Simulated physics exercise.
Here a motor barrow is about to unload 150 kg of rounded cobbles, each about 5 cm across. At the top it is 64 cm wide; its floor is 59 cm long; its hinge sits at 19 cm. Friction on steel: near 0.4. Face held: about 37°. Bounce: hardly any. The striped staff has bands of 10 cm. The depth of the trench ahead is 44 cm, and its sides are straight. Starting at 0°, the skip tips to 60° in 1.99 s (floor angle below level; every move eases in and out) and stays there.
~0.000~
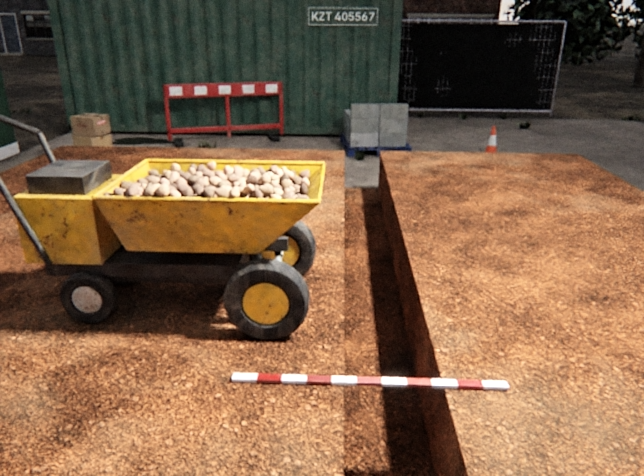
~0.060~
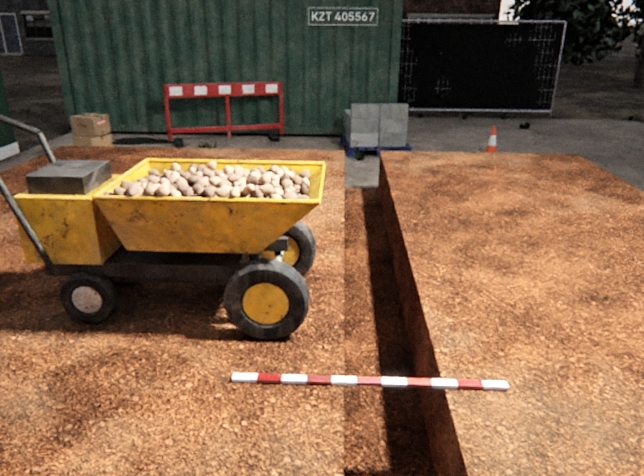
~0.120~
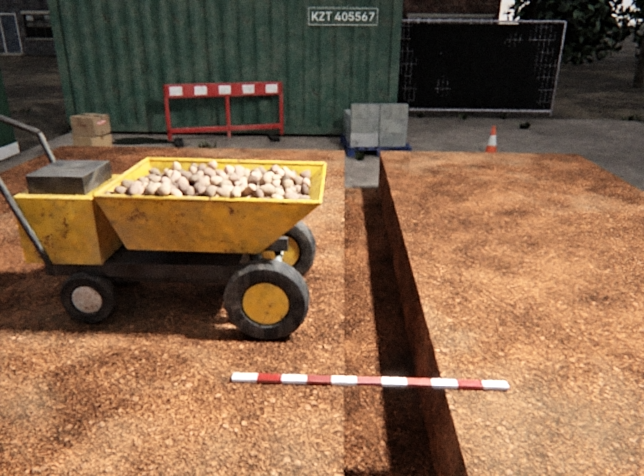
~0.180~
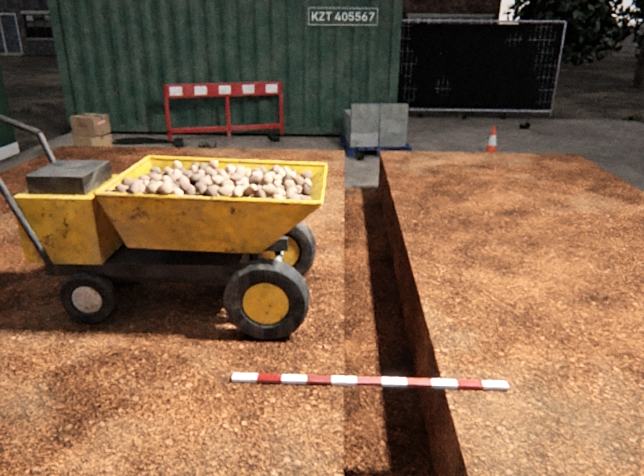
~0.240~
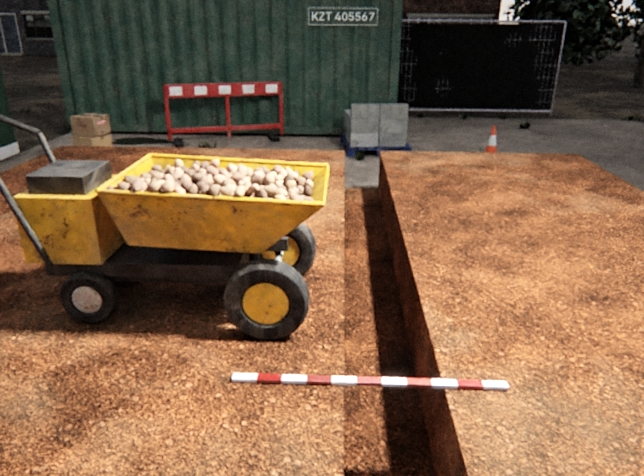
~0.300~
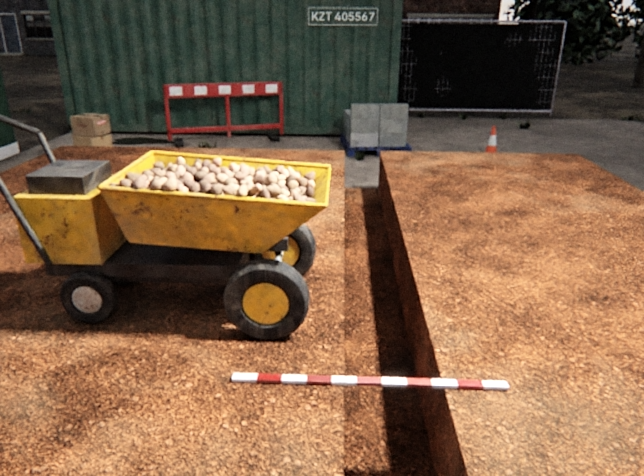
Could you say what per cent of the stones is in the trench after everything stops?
I would put it at 76 per cent.
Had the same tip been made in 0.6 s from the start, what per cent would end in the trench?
That works out at about 50 in a hundred.
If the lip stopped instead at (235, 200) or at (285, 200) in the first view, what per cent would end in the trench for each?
Roughly 85 in a hundred, then 100 in a hundred.
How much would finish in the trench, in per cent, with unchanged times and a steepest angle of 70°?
Roughly 75 per cent would end in the trench.
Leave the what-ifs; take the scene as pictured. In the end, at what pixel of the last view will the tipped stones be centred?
I'd put it close to (398, 366).
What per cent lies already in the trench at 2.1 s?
Some 35 per cent.
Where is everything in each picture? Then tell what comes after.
Lip at (319, 202), floor tilted 0°, highest stones at (222, 176), in the first picture.
The skip is at 0°, its lip at (319, 202); the top of the load is at (222, 176); the stones move at 0.0 m/s on average, in the second picture.
Lip at (320, 203), floor tilted 1°, highest stones at (210, 175); the stones move at 0.1 m/s on average, in the third picture.
The skip is at 1°, its lip at (322, 204); the top of the load is at (202, 174); the stones move at 0.1 m/s on average, in the fourth picture.
Lip at (324, 205), floor tilted 2°, highest stones at (195, 172); the stones move at 0.2 m/s on average, in the fifth picture.
Lip at (326, 206), floor tilted 4°, highest stones at (192, 170); the stones move at 0.2 m/s on average, in the sixth picture.
After 1.5 s the floor is at 51°; 99 % in the skip, 1 % in the trench; the foremost stones are at (393, 272).
After 2.1 s the floor is at 60°; 52 % in the skip, 33 % in the trench, 15 % past the trench; the foremost stones are at (485, 308).
After 2.4 s the floor is at 60°; 27 % in the skip, 48 % in the trench, 25 % past the trench; the foremost stones are at (531, 302).
After 4.4 s the floor is at 60°; 0 % in the skip, 76 % in the trench, 24 % past the trench; the foremost stones are at (576, 327).
